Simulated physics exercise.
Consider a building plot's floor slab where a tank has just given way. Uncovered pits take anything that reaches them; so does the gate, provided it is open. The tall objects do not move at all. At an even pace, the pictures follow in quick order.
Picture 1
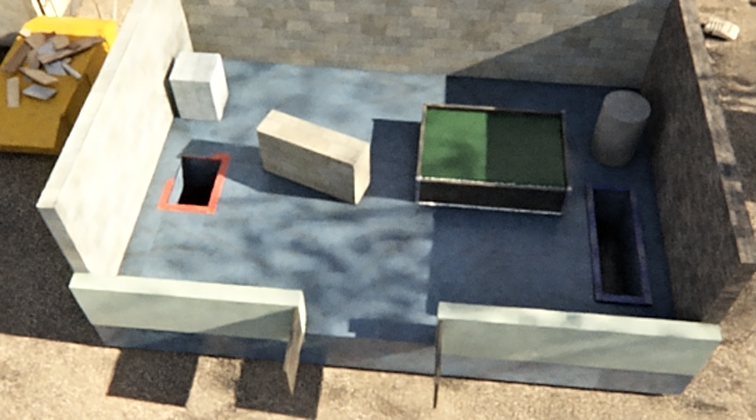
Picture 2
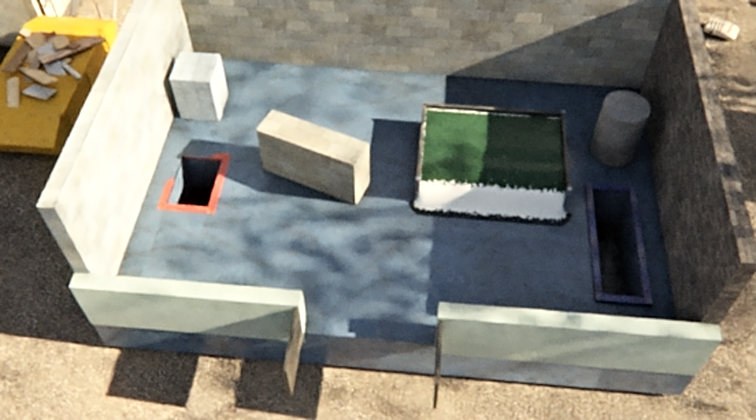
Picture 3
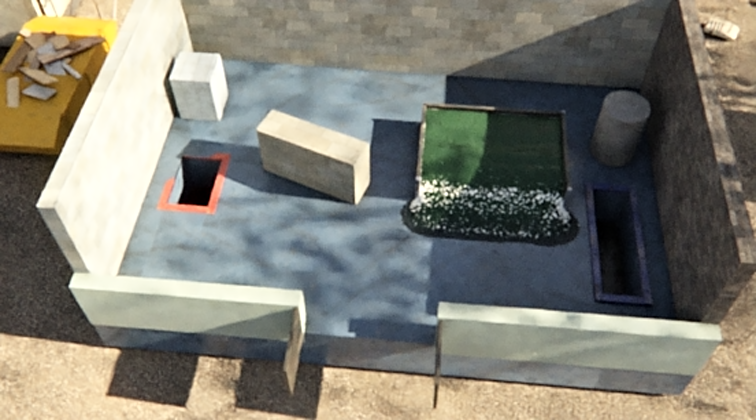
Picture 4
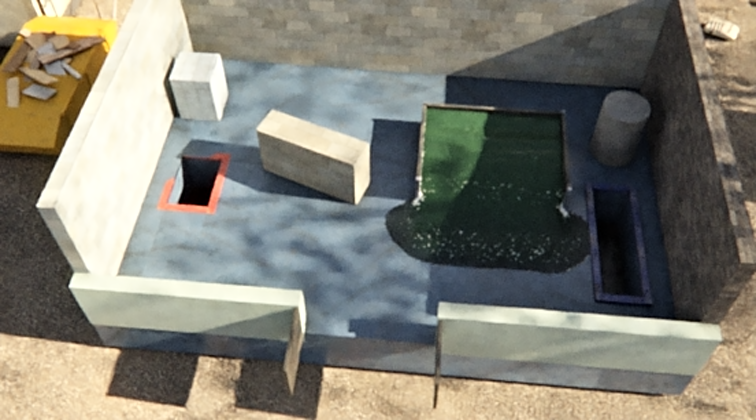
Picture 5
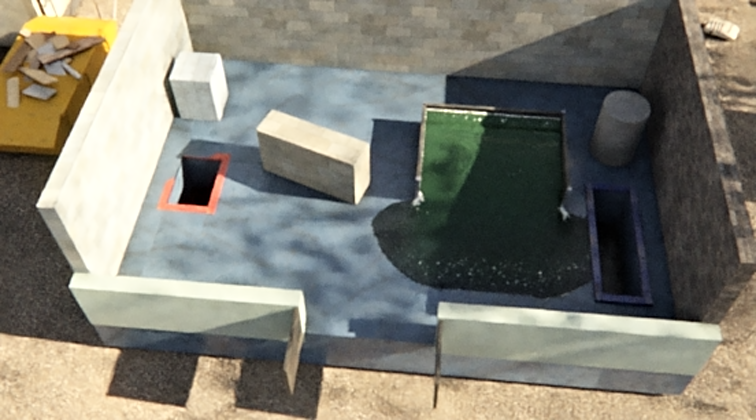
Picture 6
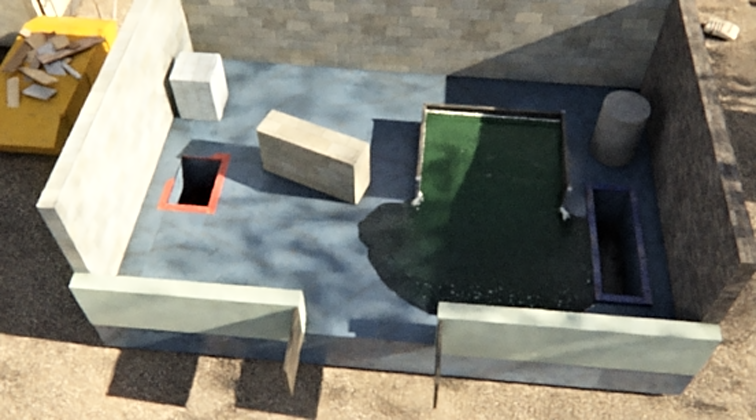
A large open tank of dark green liquid gave way along its front side, and the liquid poured out in a foamy rush, then spread forward and sideways across the blue-grey floor toward the low front wall.
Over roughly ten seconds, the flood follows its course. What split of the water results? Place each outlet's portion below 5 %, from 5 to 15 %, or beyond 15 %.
Once it settles, the gate collects beyond 15 %, the red pit collects below 5 %, the blue pit collects beyond 15 %.
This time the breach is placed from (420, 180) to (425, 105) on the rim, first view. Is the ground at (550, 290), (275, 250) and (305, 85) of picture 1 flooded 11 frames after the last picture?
First point spared, second point swamped, third point swamped.
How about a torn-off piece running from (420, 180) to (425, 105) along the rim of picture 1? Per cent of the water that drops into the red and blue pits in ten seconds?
Approximately, red takes 15 % and blue takes 0 %.
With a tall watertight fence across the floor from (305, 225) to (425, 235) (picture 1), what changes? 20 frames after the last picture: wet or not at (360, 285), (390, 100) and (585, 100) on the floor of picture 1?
In order: Wet; dry; dry.
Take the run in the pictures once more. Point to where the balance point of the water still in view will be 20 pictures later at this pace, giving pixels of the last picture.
I'd mark it close to (515, 262).
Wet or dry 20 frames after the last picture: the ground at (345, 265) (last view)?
That spot will be soaked.
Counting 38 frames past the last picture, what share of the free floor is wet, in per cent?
About 50 %.
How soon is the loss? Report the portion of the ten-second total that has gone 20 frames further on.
Roughly 45 percent.
A moment on, water covers 25 % of the floor; the gate 1 %, the red pit 0 %, the blue pit 0 %.
Next, water covers 30 % of the floor; the gate 7 %, the red pit 0 %, the blue pit 2 %.
Then, water covers 30 % of the floor; the gate 16 %, the red pit 0 %, the blue pit 5 %.
Later, water covers 50 % of the floor; the gate 24 %, the red pit 0 %, the blue pit 15 %.
In the end, water covers 65 % of the floor; the gate 28 %, the red pit 2 %, the blue pit 18 %.
